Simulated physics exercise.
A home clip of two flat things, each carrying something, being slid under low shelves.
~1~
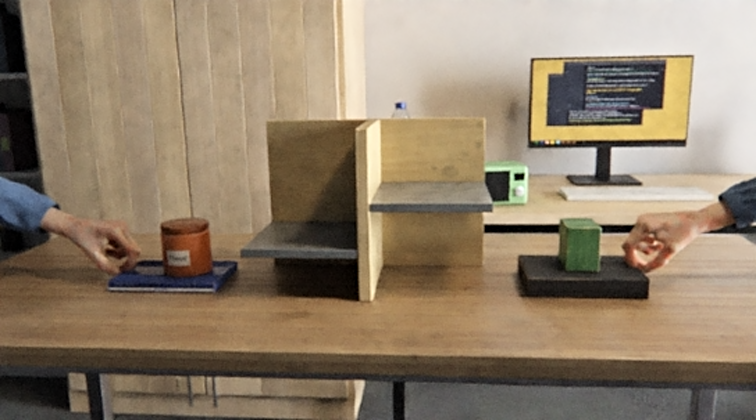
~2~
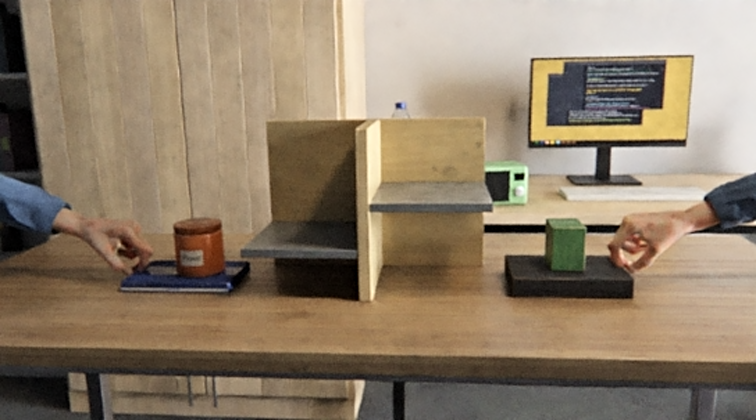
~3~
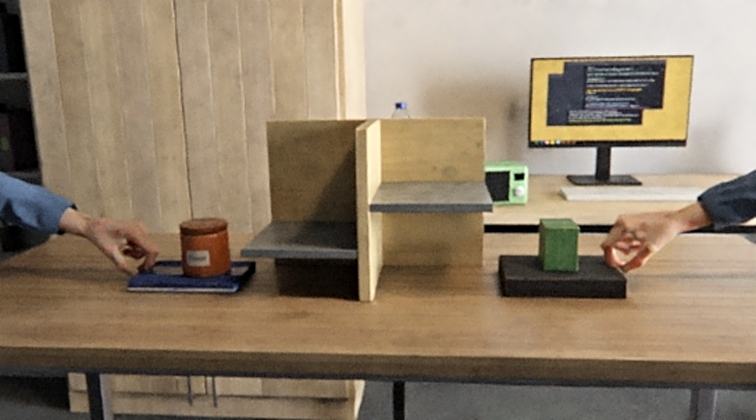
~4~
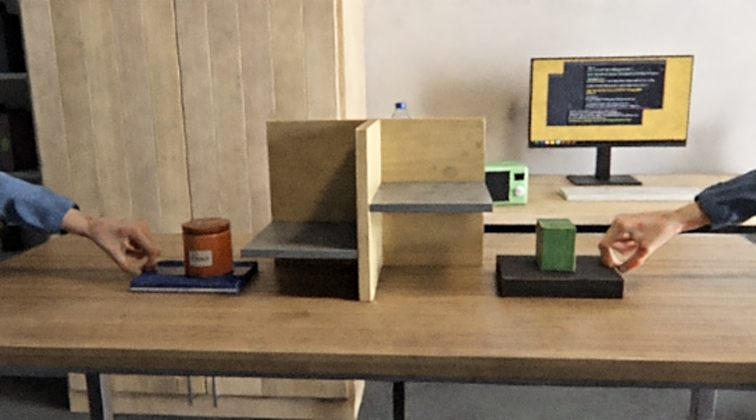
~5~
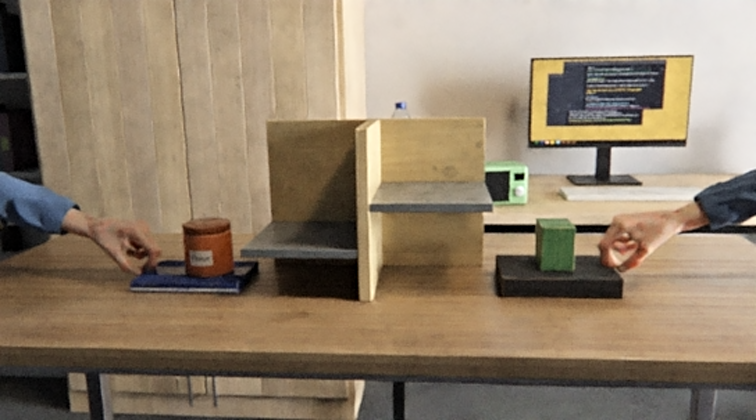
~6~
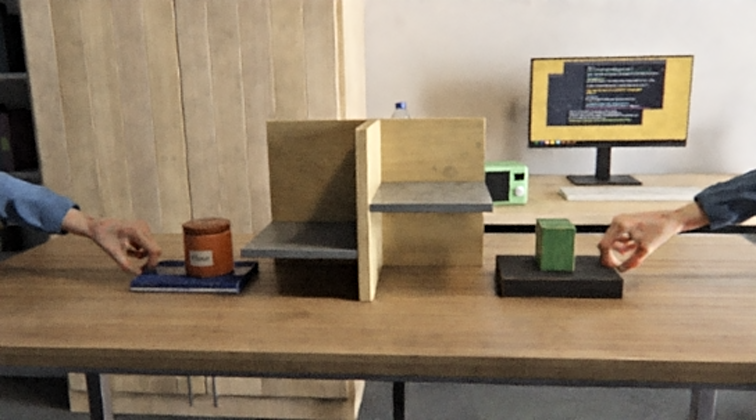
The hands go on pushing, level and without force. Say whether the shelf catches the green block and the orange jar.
Outcome: The green block passes below; the orange jar is knocked back.
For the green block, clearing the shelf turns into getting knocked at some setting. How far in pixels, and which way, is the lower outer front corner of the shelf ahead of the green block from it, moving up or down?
Roughly 24 pixels down.
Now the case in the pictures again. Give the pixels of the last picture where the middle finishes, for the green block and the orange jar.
The green block around (432, 244); the orange jar around (236, 252).
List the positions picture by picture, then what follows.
Hands sliding the things forward; green block (579, 244); orange jar (187, 247); shelf (370, 204), in the first picture.
Hands sliding the things forward; orange jar (200, 247); blue box (188, 276), in the second picture.
Hands sliding the things forward; green block (558, 244); black board (558, 275), in the third picture.
Hands sliding the things forward; orange jar (208, 247); shelf (370, 204), in the fourth picture.
Hands sliding the things forward; green block (555, 244); blue box (197, 276), in the fifth picture.
Hands sliding the things forward; green block (554, 244); orange jar (208, 247); black board (555, 275), in the sixth picture.
Then, 1.42 s past the last view, green block riding along near (467, 244); orange jar pushed back on its carrier near (234, 248).
Finally, the green block clears the shelf, near (432, 244); the orange jar strikes the shelf, near (237, 252).
